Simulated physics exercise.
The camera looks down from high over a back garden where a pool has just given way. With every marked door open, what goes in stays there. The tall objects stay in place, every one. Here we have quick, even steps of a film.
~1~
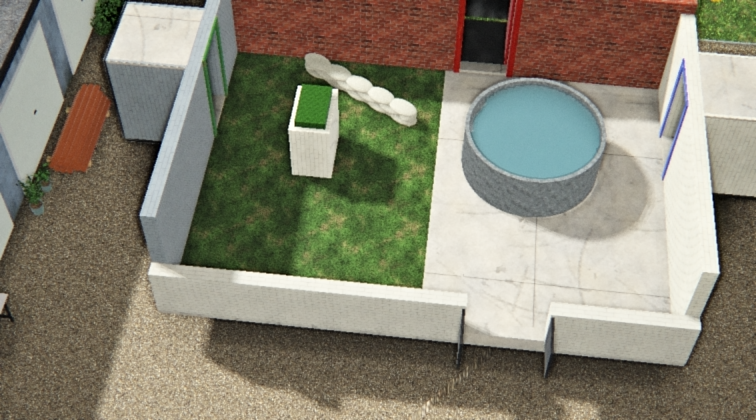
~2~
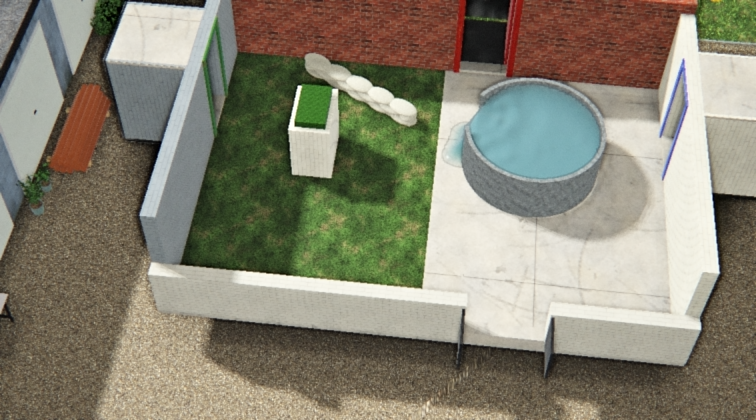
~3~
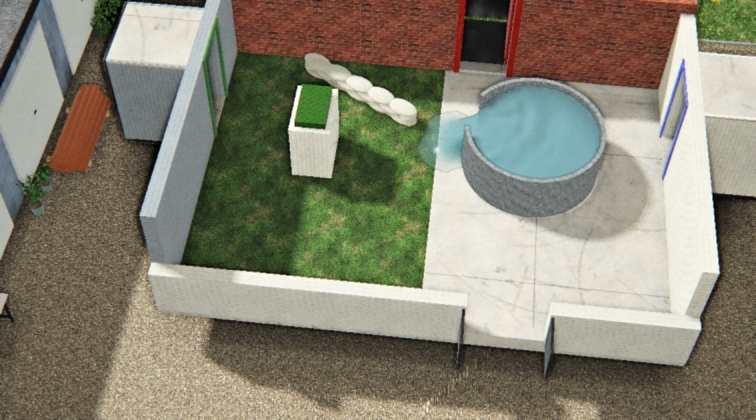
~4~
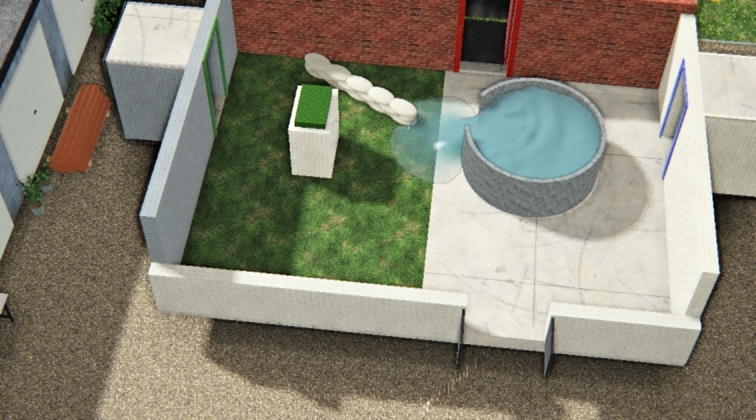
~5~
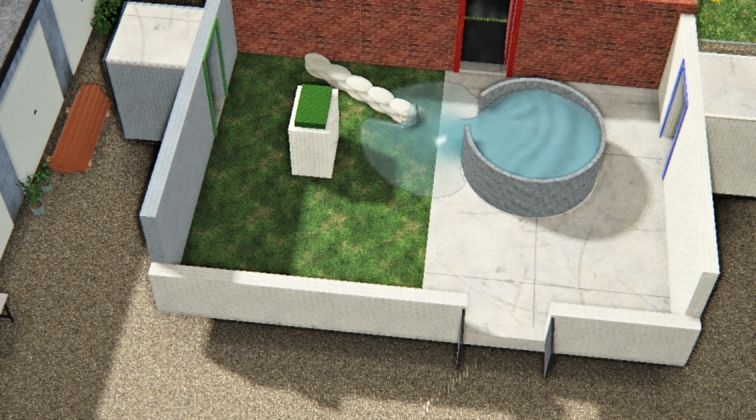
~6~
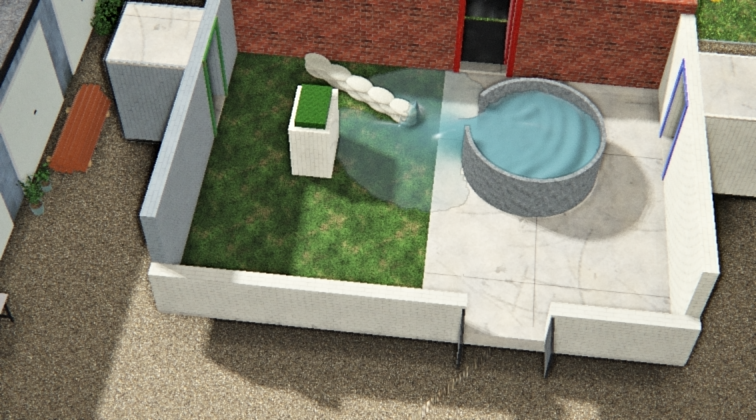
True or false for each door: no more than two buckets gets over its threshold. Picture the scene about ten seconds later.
The green door - false; the blue door - true; the red door - false.
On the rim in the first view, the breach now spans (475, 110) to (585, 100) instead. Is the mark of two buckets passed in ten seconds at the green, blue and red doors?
Here's how it goes: The green door comes in low, the blue door overshoots, the red door overshoots.
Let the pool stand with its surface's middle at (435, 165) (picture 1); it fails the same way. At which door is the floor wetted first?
Answer: The green one.
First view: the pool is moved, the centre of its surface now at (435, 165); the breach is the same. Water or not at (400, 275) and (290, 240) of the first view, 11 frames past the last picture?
Bone-dry, soaked.
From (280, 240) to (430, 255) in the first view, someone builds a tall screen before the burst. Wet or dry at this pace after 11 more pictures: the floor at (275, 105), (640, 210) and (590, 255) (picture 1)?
In that order: Awash, clear, no water.
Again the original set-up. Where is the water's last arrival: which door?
The blue-painted one.
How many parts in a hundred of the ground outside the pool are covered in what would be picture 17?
I'd guess some 35 per cent.
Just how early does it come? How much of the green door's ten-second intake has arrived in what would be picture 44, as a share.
Near 60 per cent, give or take.
A moment on, water covers 20 % of the floor; the green door not reached, the blue door not reached, the red door wet at the sill, nothing in.
Next, water covers 35 % of the floor; the green door not reached, the blue door not reached, the red door under two buckets in.
Then, water covers 60 % of the floor; the green door under two buckets in, the blue door not reached, the red door under two buckets in.
Later, water covers 85 % of the floor; the green door over two buckets in, the blue door wet at the sill, nothing in, the red door over two buckets in.
In the end, water covers 95 % of the floor; the green door over two buckets in, the blue door under two buckets in, the red door over two buckets in.
